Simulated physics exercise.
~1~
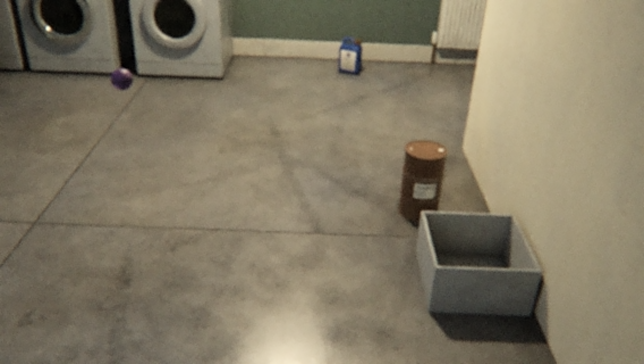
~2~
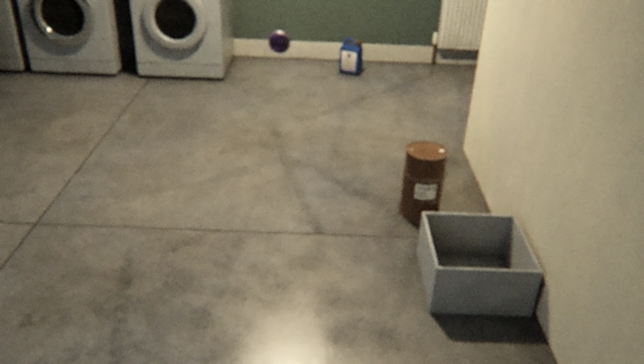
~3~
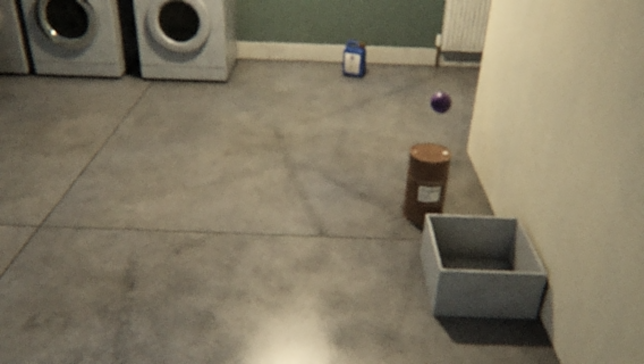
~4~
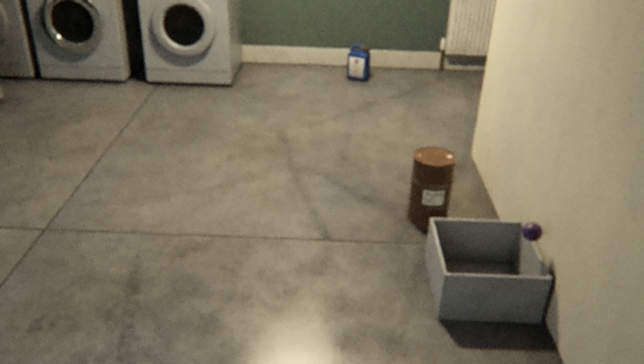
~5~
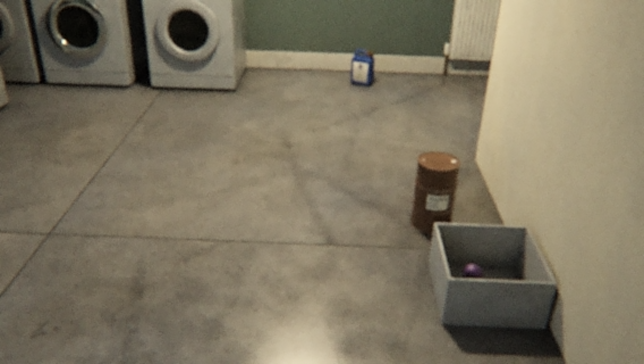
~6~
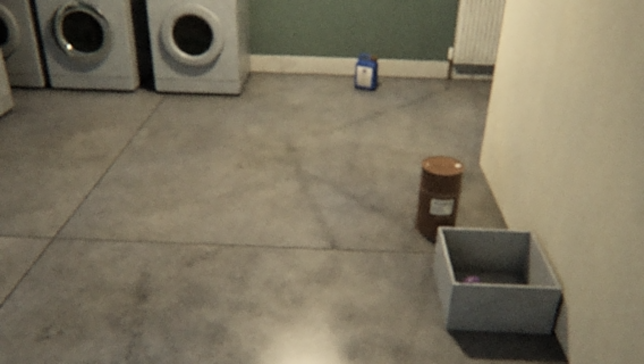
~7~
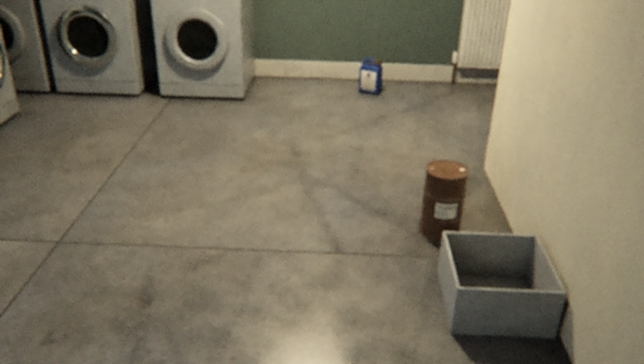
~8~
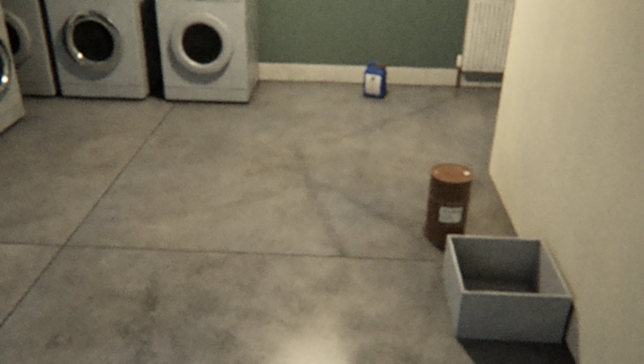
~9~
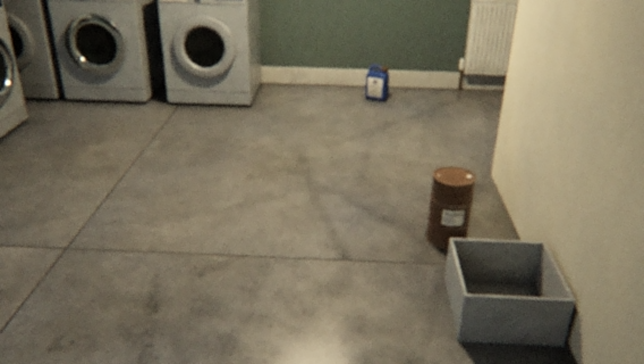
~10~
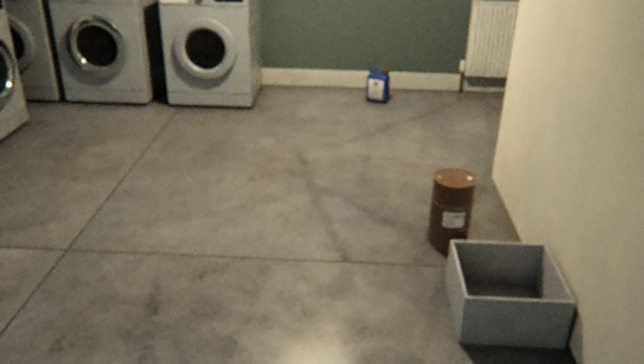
A purple ball flies right past a brown canister and drops into an open gray box.
